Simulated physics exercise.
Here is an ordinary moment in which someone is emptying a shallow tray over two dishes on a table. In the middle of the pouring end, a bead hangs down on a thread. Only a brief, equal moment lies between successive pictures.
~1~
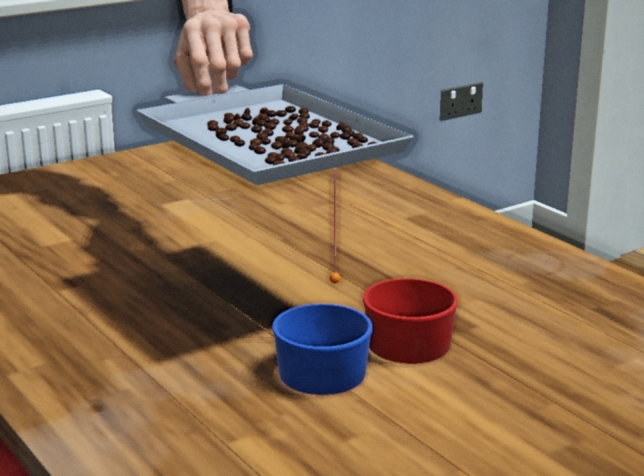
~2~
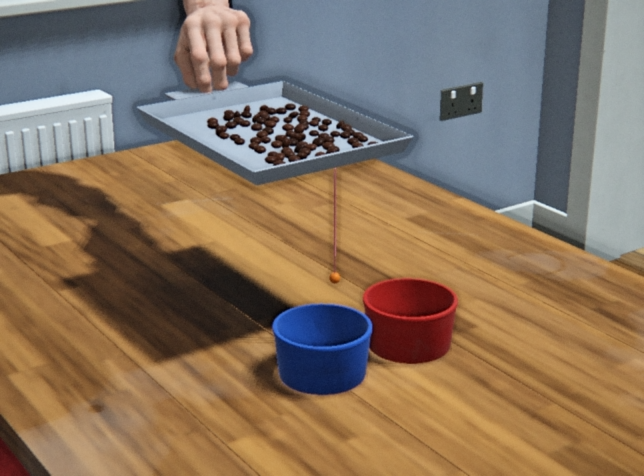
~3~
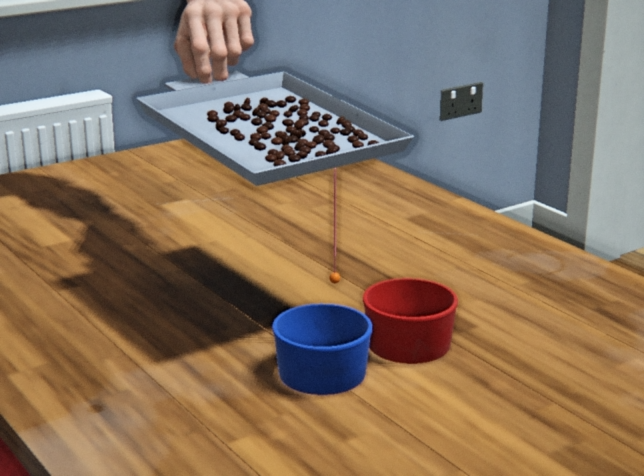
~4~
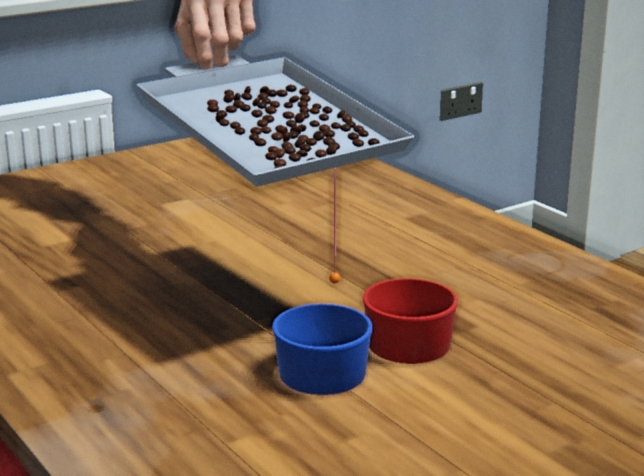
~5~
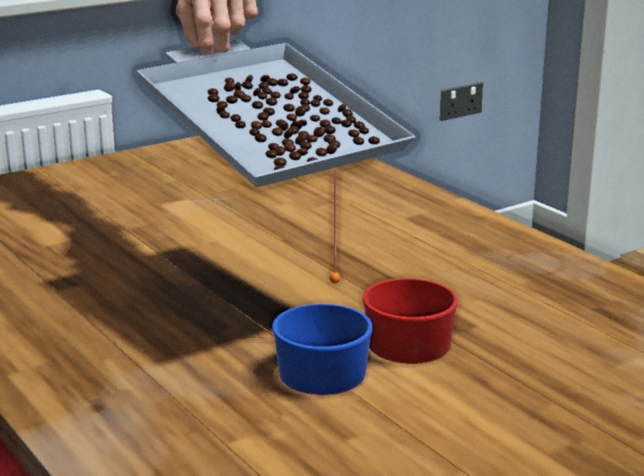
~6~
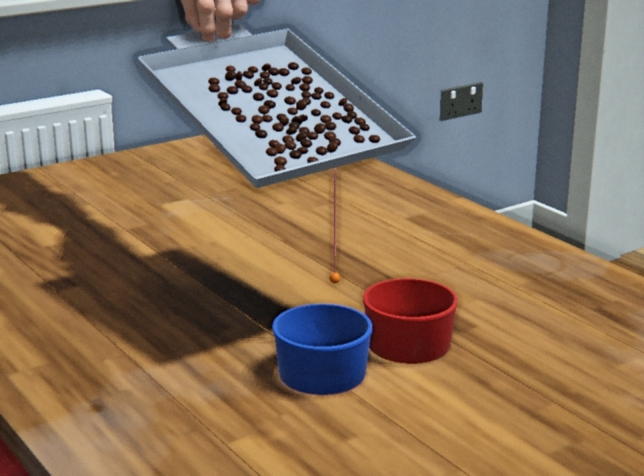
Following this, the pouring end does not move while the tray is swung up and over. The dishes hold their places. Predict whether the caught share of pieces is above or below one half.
The dishes will keep most of it.
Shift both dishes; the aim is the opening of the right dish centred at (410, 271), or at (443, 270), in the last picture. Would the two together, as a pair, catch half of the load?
First below a half, then below a half.
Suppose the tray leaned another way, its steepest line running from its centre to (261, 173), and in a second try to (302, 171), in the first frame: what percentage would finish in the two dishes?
Lab note: Try 1 = 20 %, try 2 = 60 %.
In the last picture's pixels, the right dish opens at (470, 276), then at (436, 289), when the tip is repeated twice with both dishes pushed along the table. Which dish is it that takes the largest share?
For the first placement, the left-side one; for the second placement, the left-side one.
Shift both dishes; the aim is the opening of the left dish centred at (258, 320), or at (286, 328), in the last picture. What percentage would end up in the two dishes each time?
Around 50 and then 80 per cent.
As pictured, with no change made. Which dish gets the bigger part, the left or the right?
More finishes in the dish at left.
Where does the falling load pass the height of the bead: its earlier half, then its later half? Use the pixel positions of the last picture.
First roughly (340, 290), then roughly (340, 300).
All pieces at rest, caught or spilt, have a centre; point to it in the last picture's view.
Near (335, 362).
Shortly afterwards, tray tipped steeply; all but a few on the tray; a little in the air.
Next, tray tipped past a quarter turn; a little on the tray; near a quarter in the left dish; near a quarter in the right dish; a little outside both; near a third in the air.
Some moments later, tray tipped past a quarter turn; near half in the left dish; near a quarter in the right dish; near a quarter outside both.
In the end, tray tipped past a quarter turn; near half in the left dish; near a quarter in the right dish; near a quarter outside both.
